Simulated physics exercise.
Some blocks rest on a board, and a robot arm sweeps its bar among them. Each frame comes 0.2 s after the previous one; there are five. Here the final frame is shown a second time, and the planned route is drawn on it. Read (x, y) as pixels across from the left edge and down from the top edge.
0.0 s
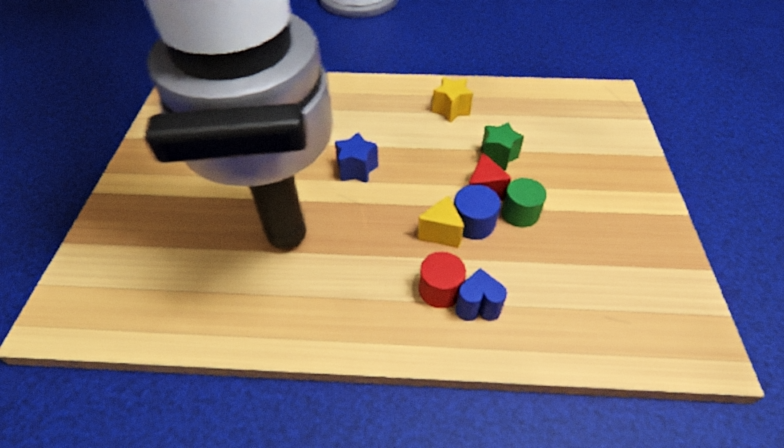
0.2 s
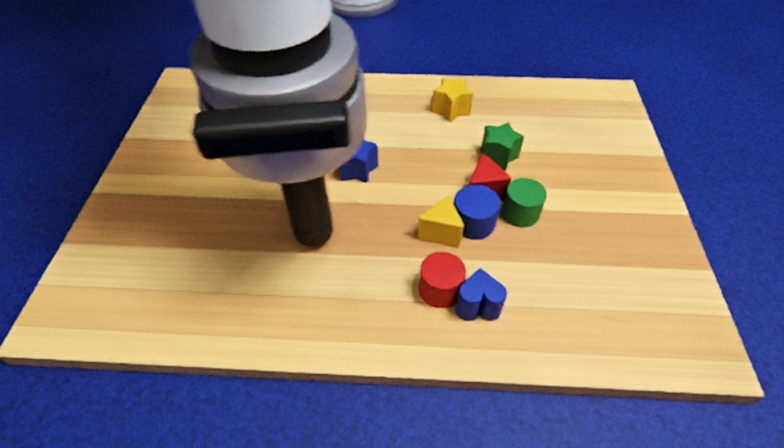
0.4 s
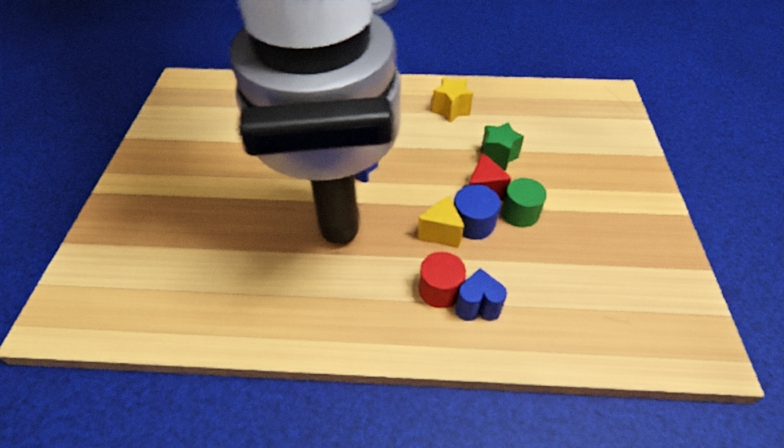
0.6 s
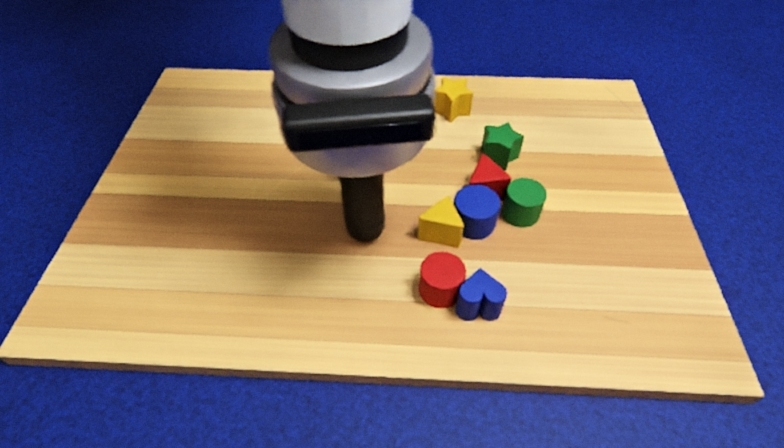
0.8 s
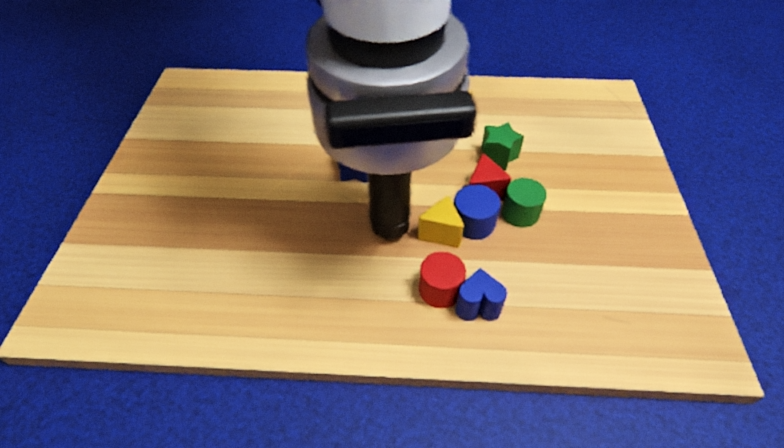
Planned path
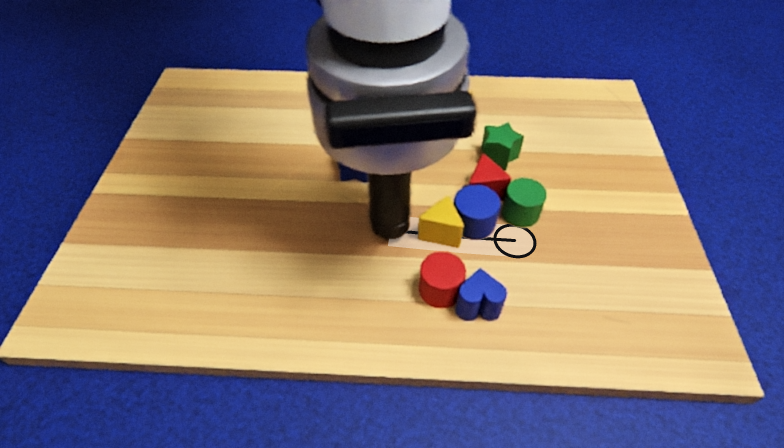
A robot arm with a black bar slid steadily to the right across a wooden board, passing in front of a blue star and nearing a yellow triangle, while the colorful blocks stayed still.
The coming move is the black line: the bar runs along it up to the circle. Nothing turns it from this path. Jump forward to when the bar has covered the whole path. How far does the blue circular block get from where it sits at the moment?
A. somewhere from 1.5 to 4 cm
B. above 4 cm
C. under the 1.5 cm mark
B
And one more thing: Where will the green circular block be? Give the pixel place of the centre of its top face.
Its top face will be centred at roughly (562, 173).
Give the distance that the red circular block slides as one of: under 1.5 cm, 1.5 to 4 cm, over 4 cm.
It goes under 1.5 cm.
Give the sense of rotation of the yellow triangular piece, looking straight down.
It swings round clockwise.
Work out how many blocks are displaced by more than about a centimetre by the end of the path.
This push will displace three or more blocks.
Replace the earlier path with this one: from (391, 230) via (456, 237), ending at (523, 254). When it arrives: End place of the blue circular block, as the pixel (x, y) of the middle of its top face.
By then it is at (513, 194).
The drawn path runs from (391, 230) to (515, 241).
The first path, step by step. One third of the way, bar at (433, 229); yellow triangular piece at (468, 223), turned 25° anticlockwise; blue circular block at (486, 198).
Two thirds of the way, bar at (475, 232); yellow triangular piece at (506, 237); blue circular block at (508, 194); green circular block at (546, 184).
At the end, bar at (517, 235); red circular block not moved; yellow triangular piece at (531, 248), turned 35° clockwise; blue circular block at (529, 188); red triangular piece not moved; green circular block at (562, 173).
